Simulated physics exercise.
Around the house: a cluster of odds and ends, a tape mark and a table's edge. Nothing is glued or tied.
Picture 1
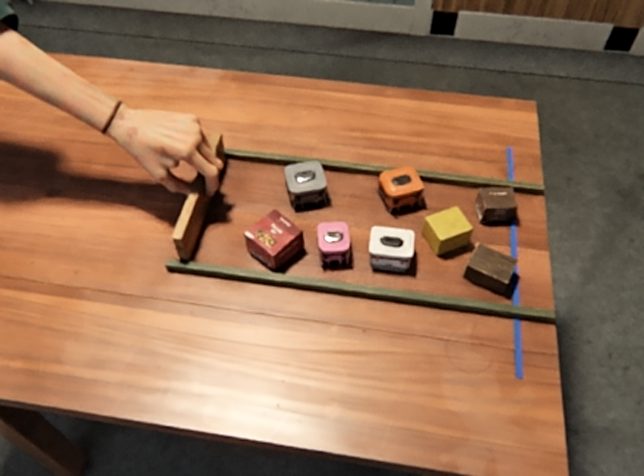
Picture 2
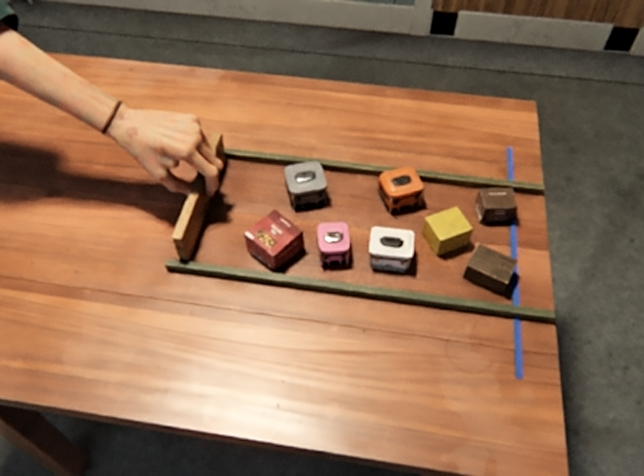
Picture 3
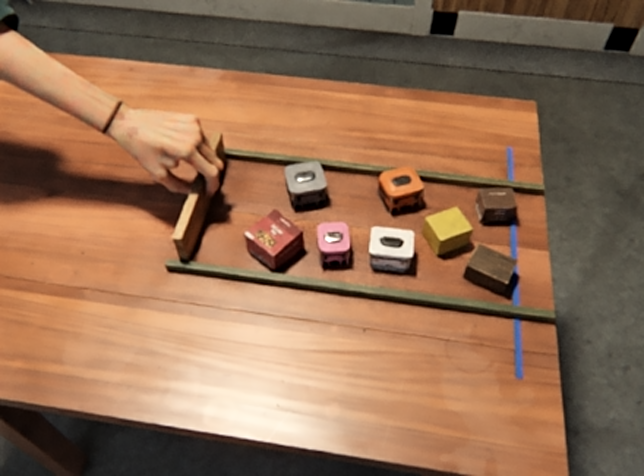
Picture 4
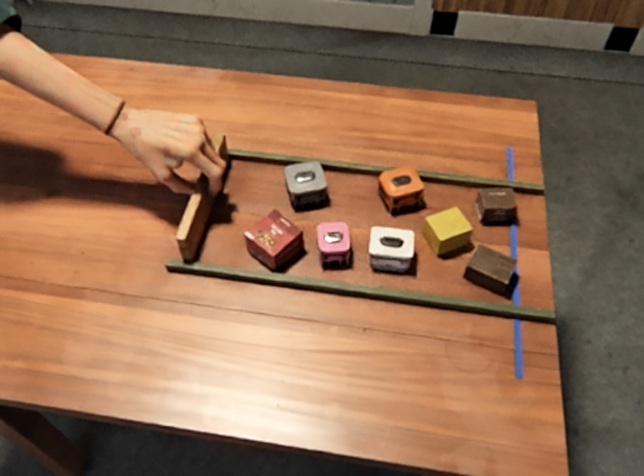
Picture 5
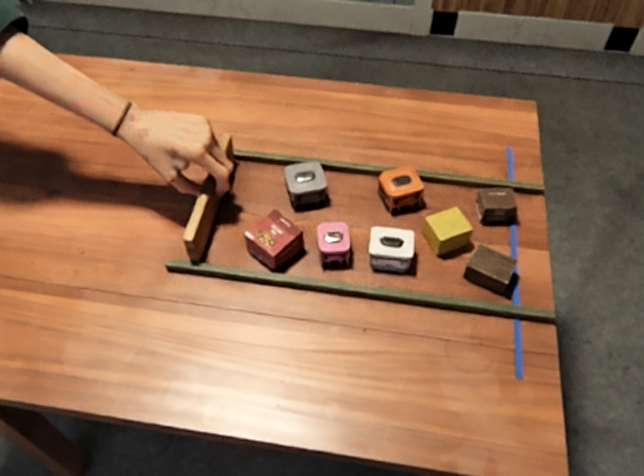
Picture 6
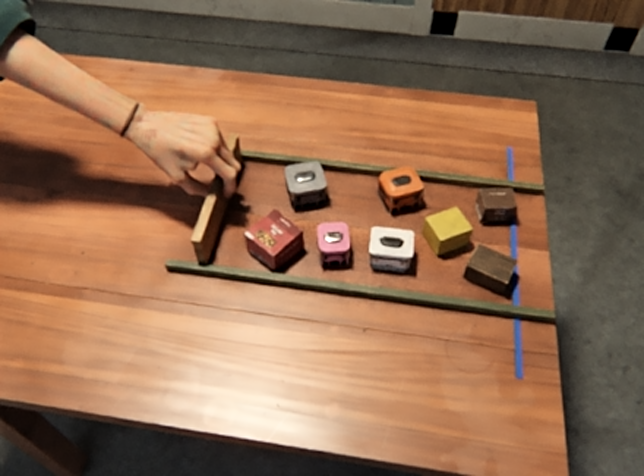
A hand with a dark wristband reaches from the left over a wooden table on a grey floor, seen from a high, fixed angle, gripping an upright wooden board. Between two dark green rails sit grey, red, pink, white, orange and yellow items, with two dark brown ones beside blue tape near the right edge. The hand, still at first, slides the board slightly right while the items stay put.
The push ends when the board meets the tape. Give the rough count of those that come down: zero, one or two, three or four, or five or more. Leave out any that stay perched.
Outcome: The number that fall off is five or more.
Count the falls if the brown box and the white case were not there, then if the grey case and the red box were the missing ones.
Fallen: 4, and 3 in the other try.
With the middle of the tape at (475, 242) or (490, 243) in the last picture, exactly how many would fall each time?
In that order 3 and 3.
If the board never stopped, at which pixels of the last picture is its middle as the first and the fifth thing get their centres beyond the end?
Near (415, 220) and (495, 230).
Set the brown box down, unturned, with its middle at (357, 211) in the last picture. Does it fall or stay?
It goes over.
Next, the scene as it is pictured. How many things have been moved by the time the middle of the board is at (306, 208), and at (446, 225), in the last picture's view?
4 and 8.
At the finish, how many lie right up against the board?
It touches 2.
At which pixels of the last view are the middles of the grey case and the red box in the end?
About (536, 217), and the other about (541, 268).
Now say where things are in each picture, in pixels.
Brown box (496, 205); black block (490, 268); yellow block (447, 231); board (202, 195); tape (514, 246), in the first frame.
Black block (490, 269); orange case (400, 189), in the second frame.
Yellow block (447, 231); pink case (333, 244), in the third frame.
Brown box (496, 205); board (205, 195), in the fourth frame.
Black block (490, 269); grey case (306, 185), in the fifth frame.
Brown box (496, 205); black block (490, 269); yellow block (447, 231); board (219, 197); tape (514, 246), in the sixth frame.
Soon after, none off yet; brown box at rest near (496, 205); black block at rest near (490, 269); yellow block moving near (455, 229).
In the end, the number that fall off is five or more; gone, pink case, white case, orange case, yellow block, black block and brown box.
